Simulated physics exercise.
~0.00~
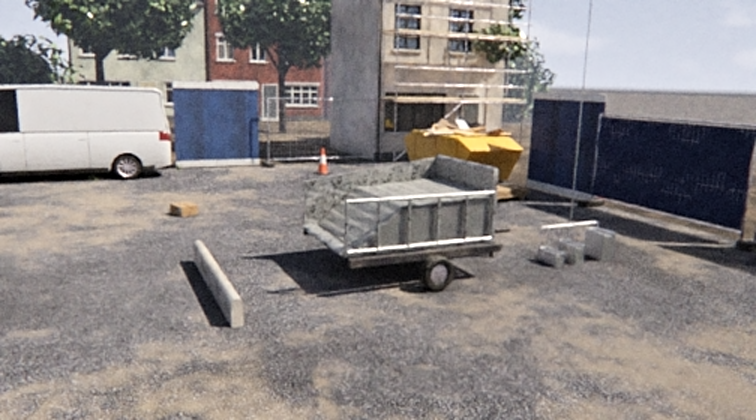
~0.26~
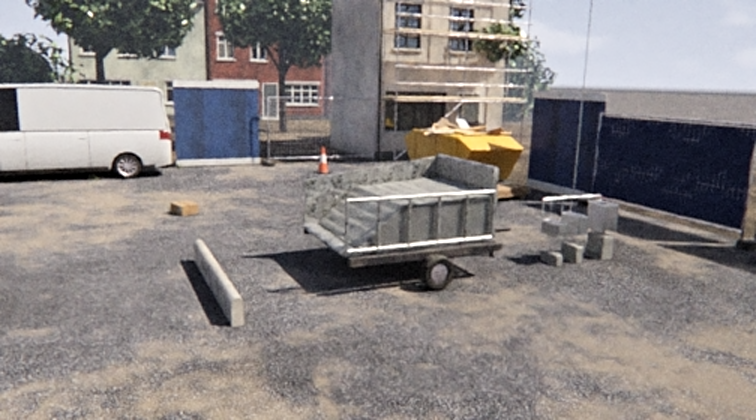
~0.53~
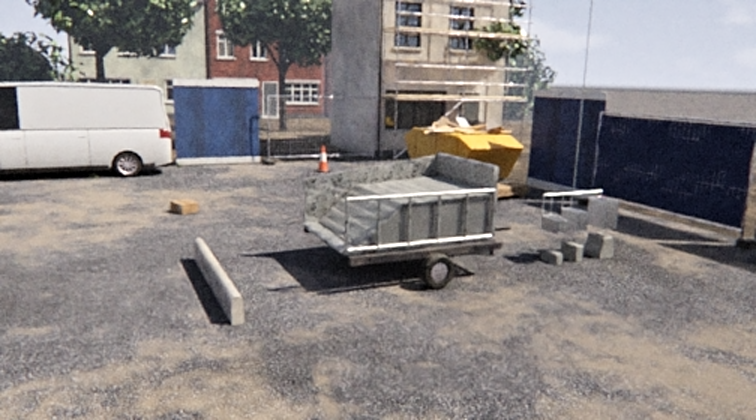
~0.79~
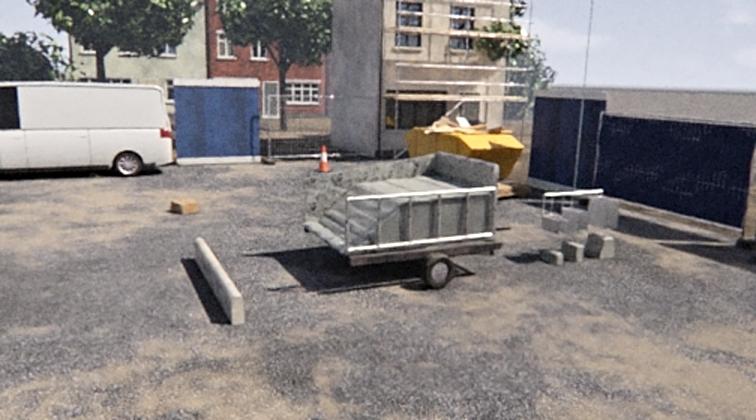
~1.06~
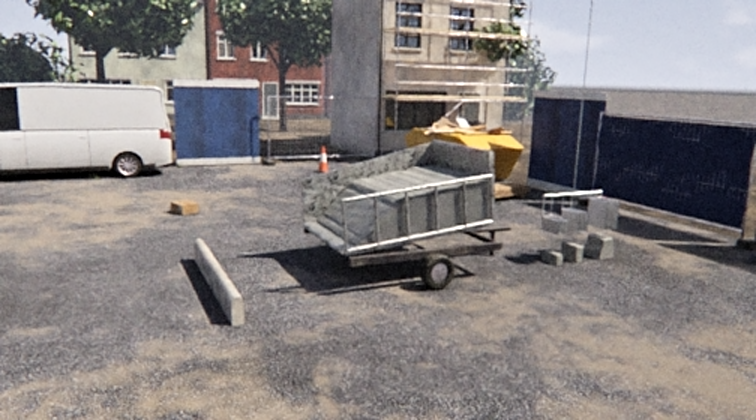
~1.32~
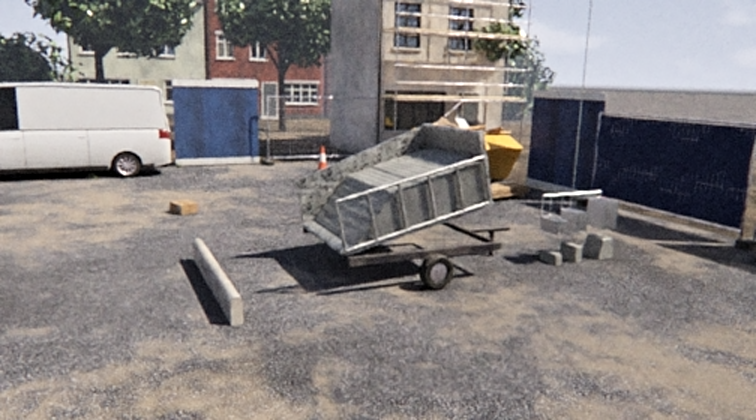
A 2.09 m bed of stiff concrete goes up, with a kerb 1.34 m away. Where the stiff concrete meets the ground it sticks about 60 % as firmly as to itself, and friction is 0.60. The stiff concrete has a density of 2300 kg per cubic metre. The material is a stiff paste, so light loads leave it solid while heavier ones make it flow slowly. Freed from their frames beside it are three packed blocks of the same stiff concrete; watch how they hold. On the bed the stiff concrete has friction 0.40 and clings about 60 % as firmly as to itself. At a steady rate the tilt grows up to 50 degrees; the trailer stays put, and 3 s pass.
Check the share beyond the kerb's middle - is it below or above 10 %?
I expect it to be above.
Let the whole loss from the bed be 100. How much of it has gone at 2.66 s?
Estimate: 50 %.
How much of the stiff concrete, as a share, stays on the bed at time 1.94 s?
Around 100 percent at that moment.
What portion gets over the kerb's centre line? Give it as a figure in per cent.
I'd put it near 18 %.
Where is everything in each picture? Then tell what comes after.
In the first picture, top of the high end at (494, 171), tilt 0 degrees; foremost bit of the stiff concrete at (361, 247); block heights 16 cm, 25 cm, 38 cm (left to right).
In the second picture, top of the high end at (494, 170), tilt 0 degrees; foremost bit of the stiff concrete at (361, 247); block heights 16 cm, 25 cm, 36 cm (left to right).
In the third picture, top of the high end at (494, 169), tilt 0 degrees; foremost bit of the stiff concrete at (361, 245); block heights 16 cm, 24 cm, 32 cm (left to right).
In the fourth picture, top of the high end at (494, 167), tilt 0 degrees; foremost bit of the stiff concrete at (362, 245); block heights 16 cm, 24 cm, 32 cm (left to right).
In the fifth picture, top of the high end at (489, 154), tilt 6 degrees; foremost bit of the stiff concrete at (360, 243); block heights 16 cm, 24 cm, 32 cm (left to right).
In the sixth picture, top of the high end at (479, 135), tilt 13 degrees; foremost bit of the stiff concrete at (358, 241); block heights 16 cm, 24 cm, 32 cm (left to right).
After 1.94 s, the tilt is 30 degrees, all is on the bed and 0 % past the kerb's middle.
After 2.66 s, the tilt is 49 degrees, 45 % is on the bed and 0 % past the kerb's middle.
After 3.39 s, the tilt is 50 degrees, none is on the bed and 16 % past the kerb's middle.
After 4.12 s, the tilt is 50 degrees, none is on the bed and 17 % past the kerb's middle.
After 5.82 s, the tilt is 50 degrees, none is on the bed and 17 % past the kerb's middle.
